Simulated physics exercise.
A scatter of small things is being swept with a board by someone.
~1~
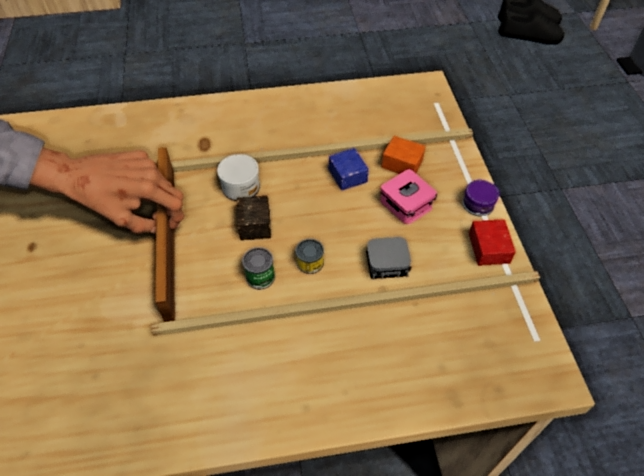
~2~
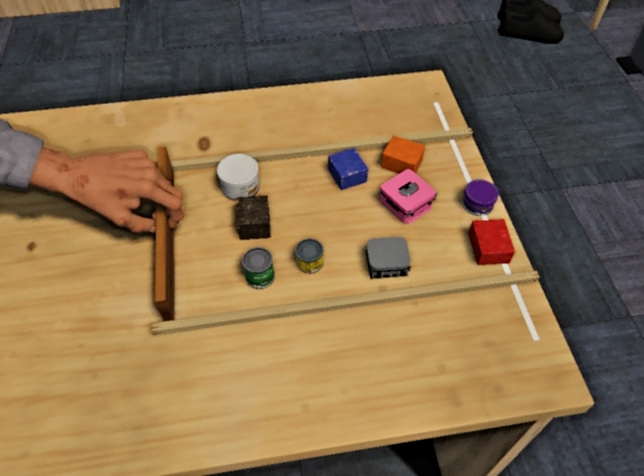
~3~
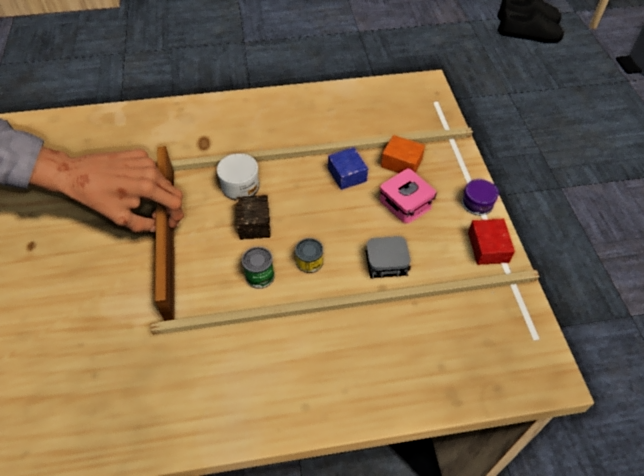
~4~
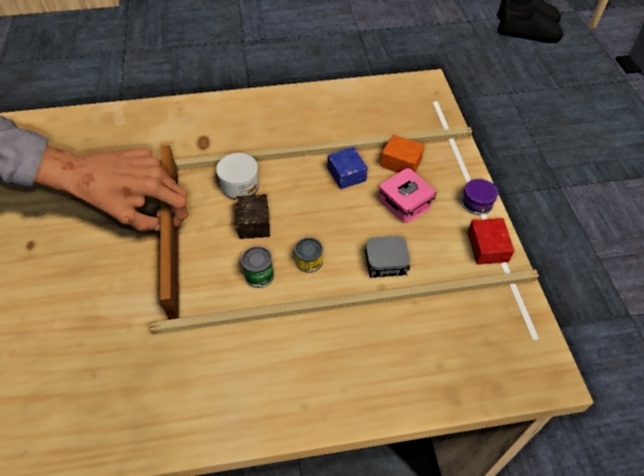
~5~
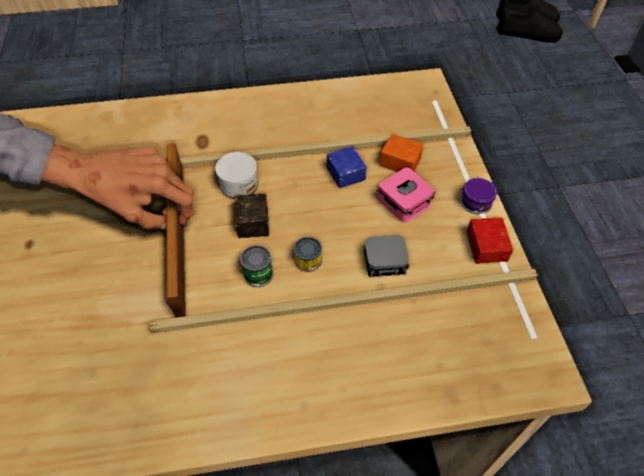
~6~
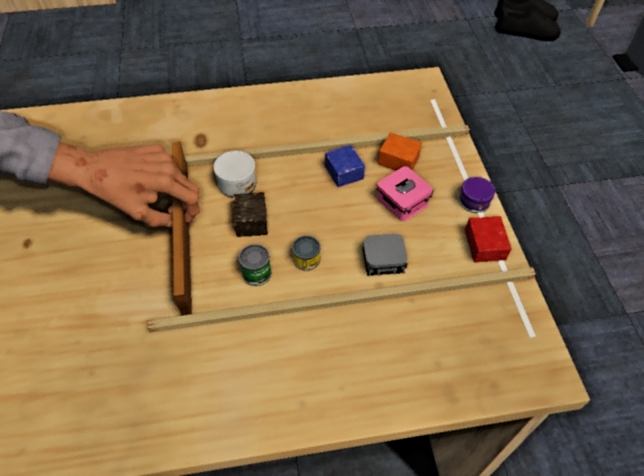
A hand held a wooden board upright at the left of a table scattered with small blocks and pots, then slid it slightly right between two strips, while the small things stayed in place.
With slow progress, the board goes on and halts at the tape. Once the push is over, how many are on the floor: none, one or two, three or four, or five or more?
On the floor: Five or more.
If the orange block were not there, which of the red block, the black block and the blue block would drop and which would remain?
Red block - gone, black block - safe, blue block - gone.
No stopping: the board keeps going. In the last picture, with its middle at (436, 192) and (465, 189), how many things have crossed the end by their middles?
First 3, then 6.
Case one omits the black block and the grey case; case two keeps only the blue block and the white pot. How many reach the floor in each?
4 in the first case, 4 in the second.
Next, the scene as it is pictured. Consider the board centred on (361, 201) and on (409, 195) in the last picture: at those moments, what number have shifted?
Well, it's 8 at the first one and 10 at the second.
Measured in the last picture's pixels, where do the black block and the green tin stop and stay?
Roughly at (489, 185) and at (511, 235), in that order.
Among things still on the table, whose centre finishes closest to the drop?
Foremost is the white pot.
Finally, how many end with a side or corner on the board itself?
The number is 4.
Early on, none off yet; purple pot at rest near (477, 195); red block at rest near (488, 239); orange block at rest near (400, 154).
A while later, none off yet; purple pot at rest near (477, 195); red block at rest near (488, 239); orange block travelled about its own width near (431, 150).
Further along, none off yet; purple pot leaning a little near (516, 193); red block leaning a little near (530, 233); orange block leaning well over near (495, 154).
Finally, the number that fall off is five or more; lost, blue block, grey case, pink case, orange block, red block and purple pot.
